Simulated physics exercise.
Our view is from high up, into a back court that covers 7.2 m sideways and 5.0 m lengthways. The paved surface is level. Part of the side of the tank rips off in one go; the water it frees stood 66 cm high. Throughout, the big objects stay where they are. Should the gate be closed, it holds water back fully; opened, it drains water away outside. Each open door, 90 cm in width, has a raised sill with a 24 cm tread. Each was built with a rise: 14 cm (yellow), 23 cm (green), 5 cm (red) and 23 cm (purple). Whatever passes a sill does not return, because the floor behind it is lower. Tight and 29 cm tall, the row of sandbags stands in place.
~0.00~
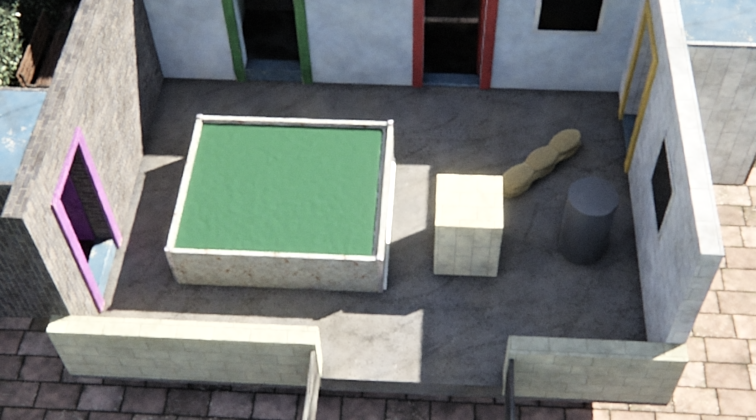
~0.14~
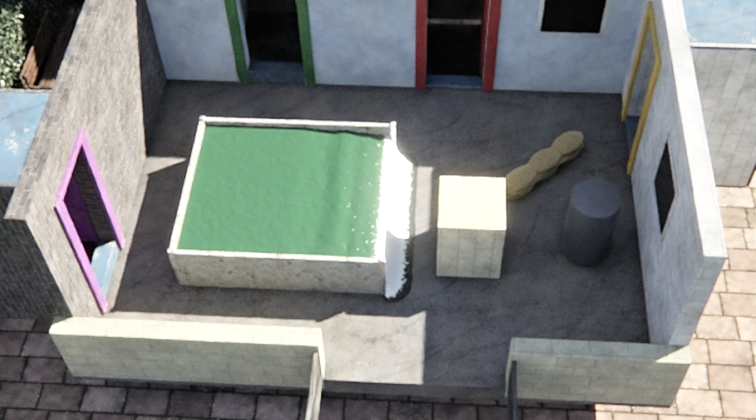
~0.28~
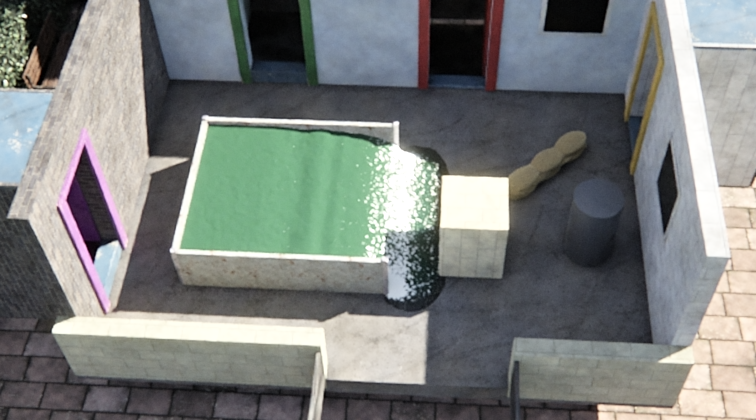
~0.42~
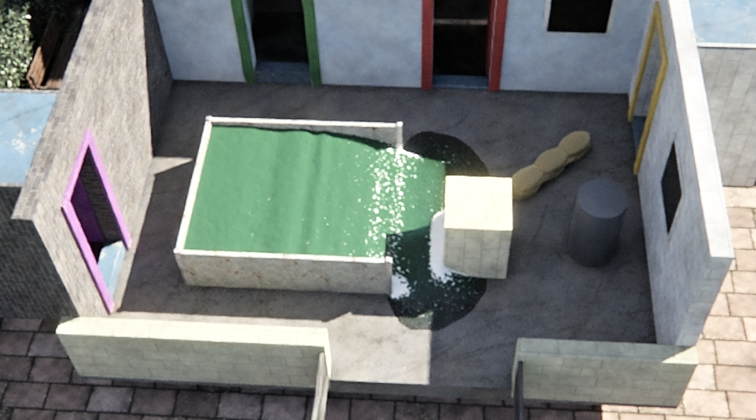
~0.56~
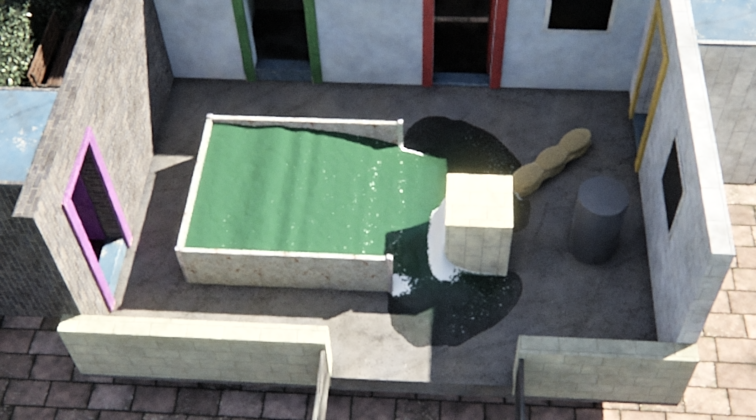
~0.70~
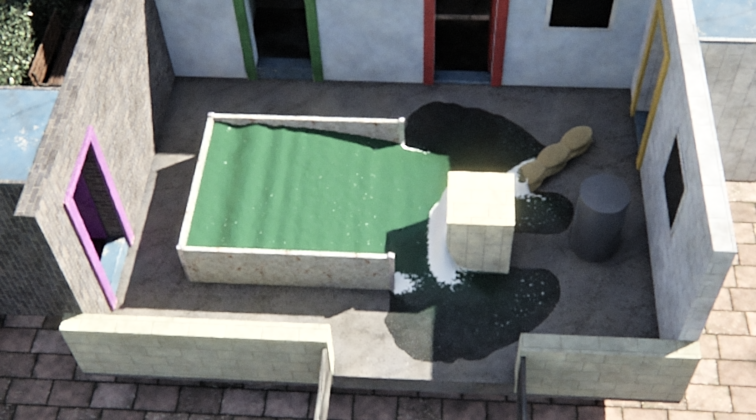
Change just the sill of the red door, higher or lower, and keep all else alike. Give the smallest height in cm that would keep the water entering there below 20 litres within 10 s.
Roughly 15 cm.
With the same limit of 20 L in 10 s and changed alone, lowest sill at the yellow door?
At the yellow door you'd want roughly 25 cm.
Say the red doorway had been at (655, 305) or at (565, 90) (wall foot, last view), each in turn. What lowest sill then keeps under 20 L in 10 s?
First place around 17 cm, second around 34 cm.
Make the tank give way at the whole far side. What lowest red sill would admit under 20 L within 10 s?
Then roughly 17 cm.
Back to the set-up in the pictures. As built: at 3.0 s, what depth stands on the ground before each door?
Door by door, in centimetres - yellow 24, green 0, red 12, purple 0.
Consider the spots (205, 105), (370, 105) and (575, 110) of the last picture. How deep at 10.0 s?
Depths in order: 7 / 5 / 10 cm.
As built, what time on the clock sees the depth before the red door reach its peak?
Around 3.6 seconds.
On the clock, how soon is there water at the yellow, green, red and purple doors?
Reading them off: Yellow 1.6 s, then green 5.0 s, then red 1.3 s, then purple 9.0 s.
After 1.4 s water covers 45 % of the floor, deepest (48 cm) near (440, 248); 1 cm at the red door, 0 litres in over its 5 cm sill.
After 3.0 s water covers 55 % of the floor, deepest (44 cm) near (609, 93); 12 cm at the red door, 24 litres in over its 5 cm sill.
After 10.0 s water covers 95 % of the floor, deepest (14 cm) near (406, 167); 10 cm at the red door, 253 litres in over its 5 cm sill.
At the red door as built, the water arrived by 1.4 s and peaked near 16 cm at 3.6 s.
Run again over the same 10 s with other heights there, 36 litres in over 13.5 cm, 7 litres over 18.5 cm. The limit of 20 litres is kept from about 15 cm up.
